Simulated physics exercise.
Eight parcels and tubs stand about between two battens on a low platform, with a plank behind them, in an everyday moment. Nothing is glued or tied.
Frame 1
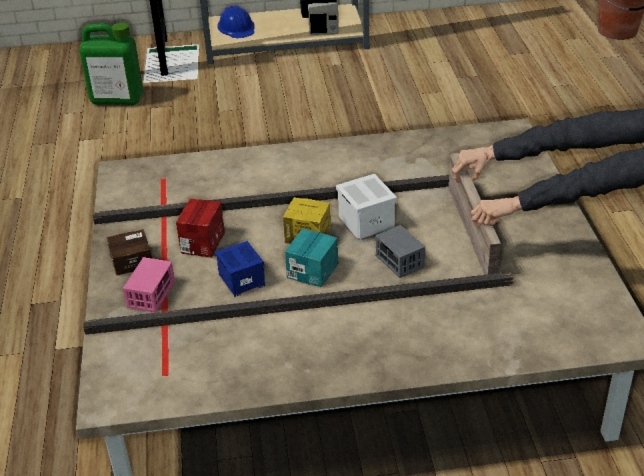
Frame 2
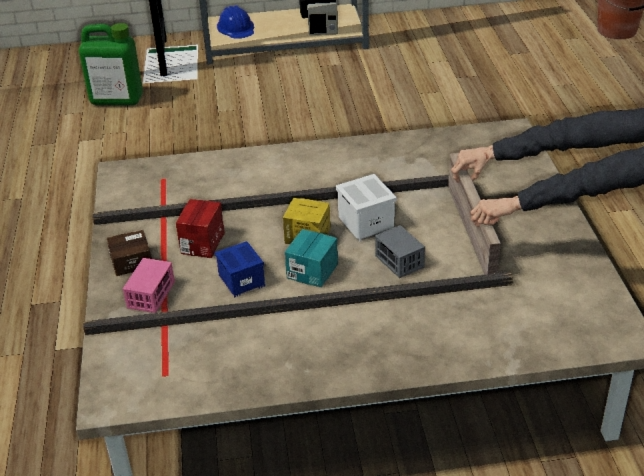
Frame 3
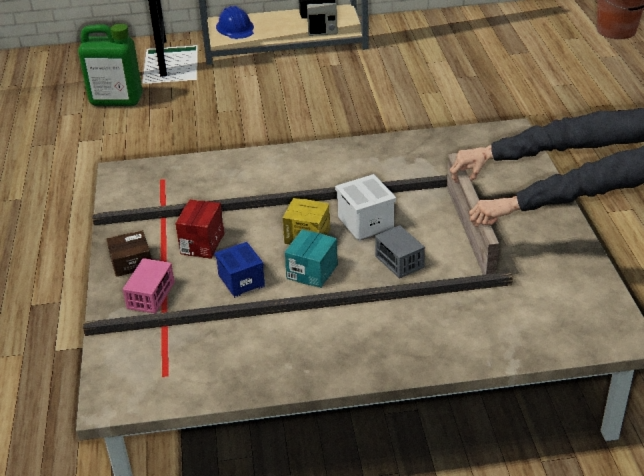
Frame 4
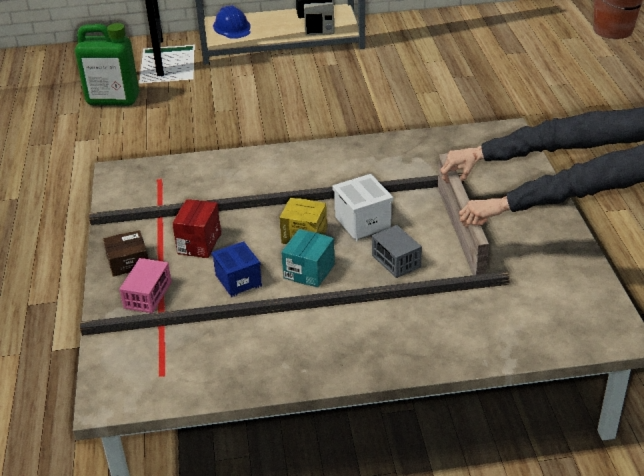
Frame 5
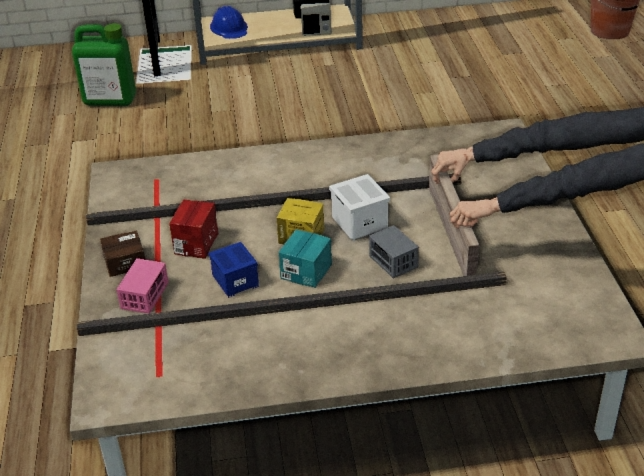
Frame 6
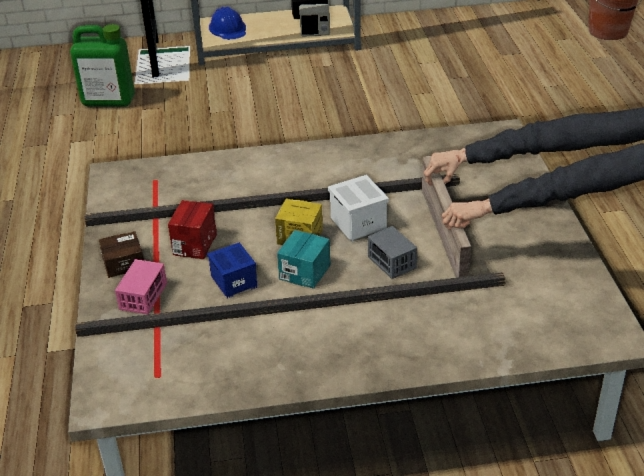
On a low platform above a wooden floor, eight coloured boxes and crates stand between two dark battens, with two hands resting on a plank at the right. The plank stays still at first, then the hands push it slightly left, leaving a gap before the white and grey boxes.
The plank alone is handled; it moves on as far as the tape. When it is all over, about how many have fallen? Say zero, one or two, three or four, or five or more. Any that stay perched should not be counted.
It is going to spill three or four of them.
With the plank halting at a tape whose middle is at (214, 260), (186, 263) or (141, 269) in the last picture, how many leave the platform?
It would be 1, 2 and 5.
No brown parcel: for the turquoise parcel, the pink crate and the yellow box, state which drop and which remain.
The turquoise parcel is still up, the pink crate goes down and the yellow box is still up.
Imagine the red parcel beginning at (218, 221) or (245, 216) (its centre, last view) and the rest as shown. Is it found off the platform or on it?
Place by place, it stays put; stays put.
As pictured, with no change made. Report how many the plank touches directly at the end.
In contact: 2.
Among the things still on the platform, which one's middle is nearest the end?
The yellow box winds up nearest.
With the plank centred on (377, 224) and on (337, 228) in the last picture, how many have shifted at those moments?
The count reaches 2 first and 4 second.
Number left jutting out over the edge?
I make it 1.
Soon after, none off yet; brown parcel at rest near (122, 254); pink crate at rest near (142, 286); red parcel at rest near (193, 230).
After that, none off yet; brown parcel displaced a little near (117, 255); pink crate displaced a little near (133, 288); red parcel displaced about its own width near (152, 234).
In the end, the number that fall off is three or four; gone, blue tote, red parcel, pink crate and brown parcel.
